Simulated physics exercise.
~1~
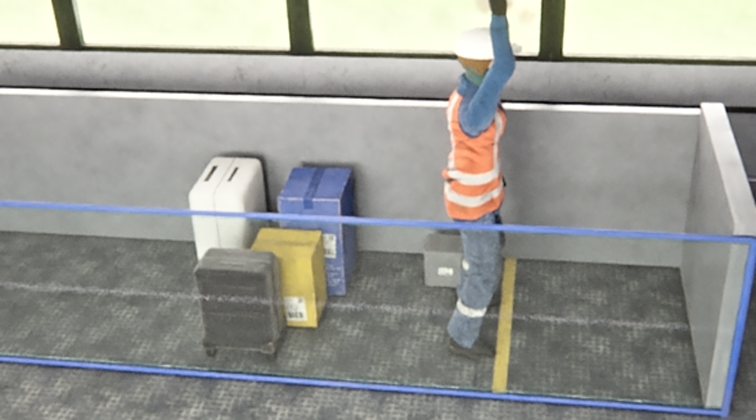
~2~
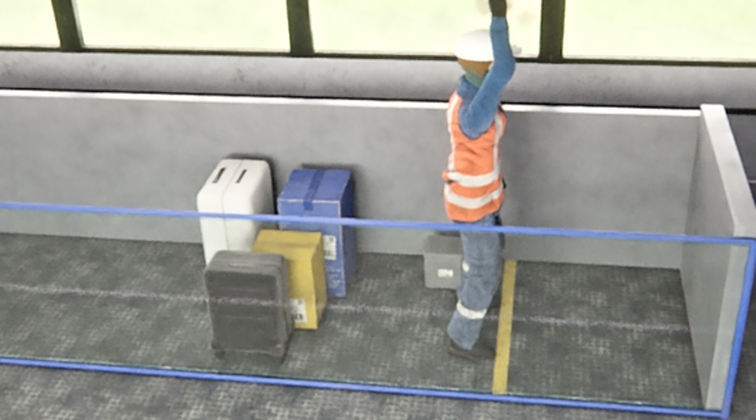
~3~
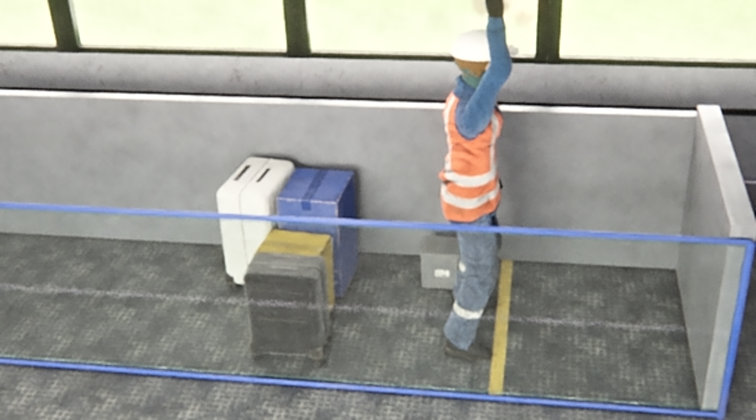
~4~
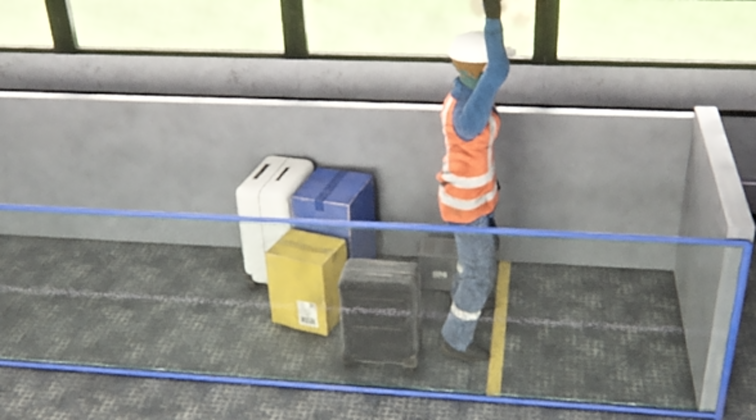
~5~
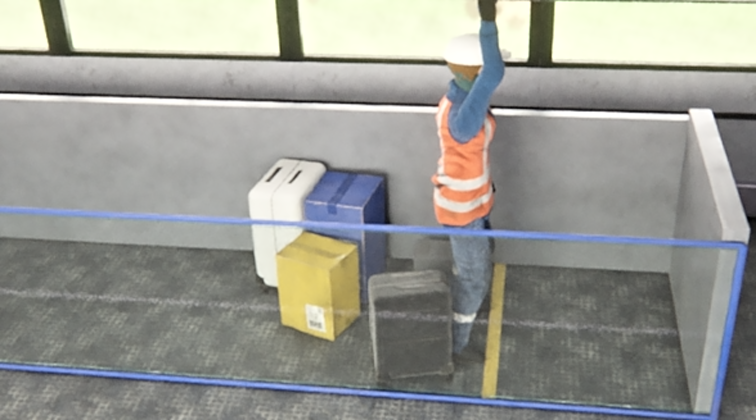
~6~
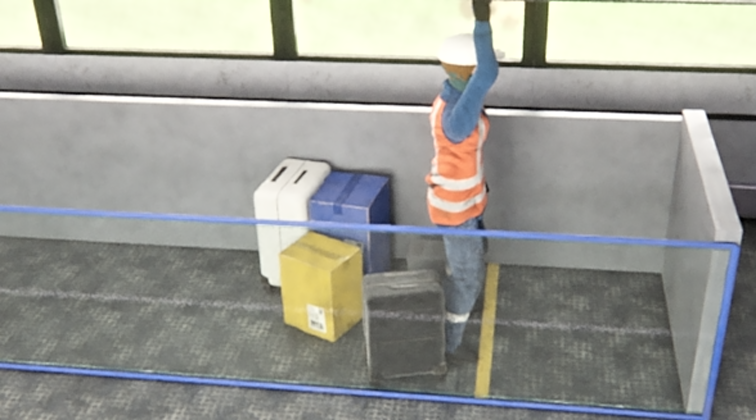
A black wheeled case begins sliding right across the grey floor of a bus bay, while a worker in an orange vest and white helmet stands with arms raised, holding on. The white wheeled case behind it slides a little the same way. As the black case passes in front of the yellow pack, the pack and the blue box also shift slightly right. The black case travels farthest, nearing the worker's legs, then stops. At the end it stands upright just short of the yellow line, with the others upright and grouped to its left.
